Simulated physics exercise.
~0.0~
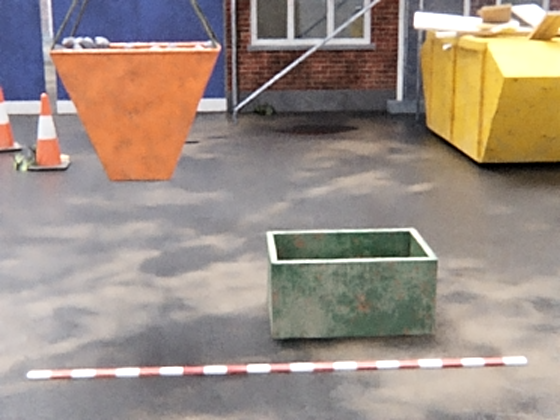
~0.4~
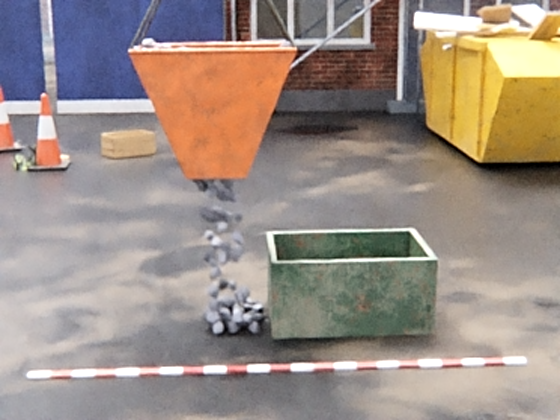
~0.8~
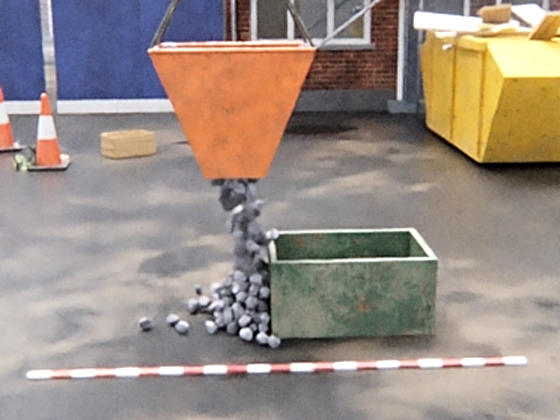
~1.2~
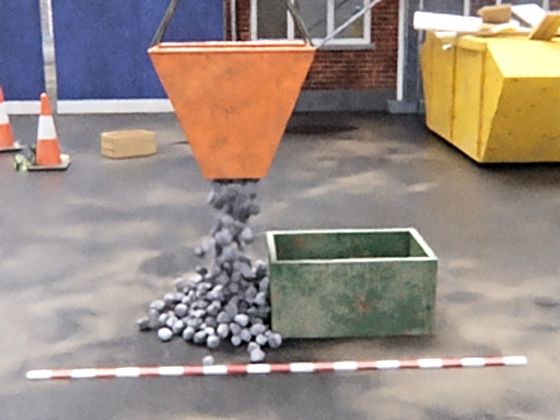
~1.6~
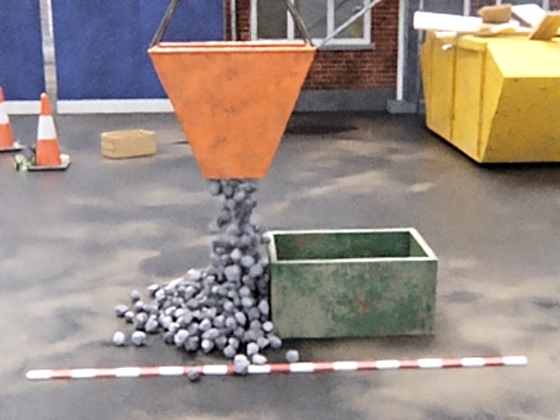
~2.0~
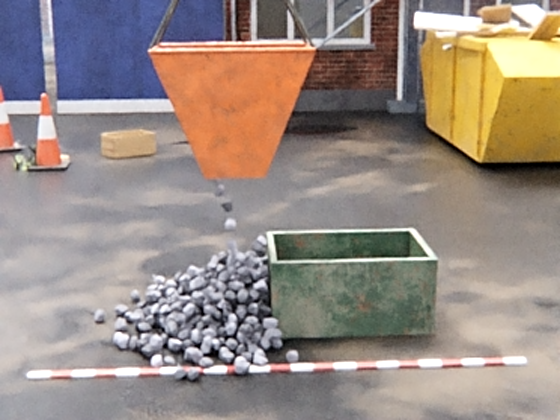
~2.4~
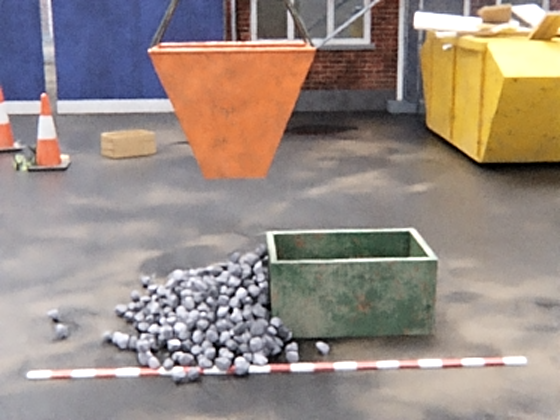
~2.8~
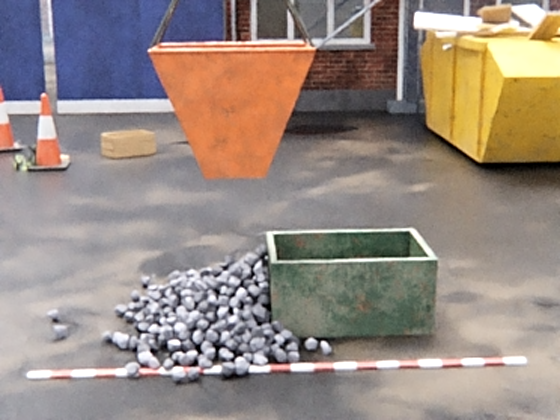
In a paved yard, an orange hopper moves right and drops grey stones mostly left of a green bin.
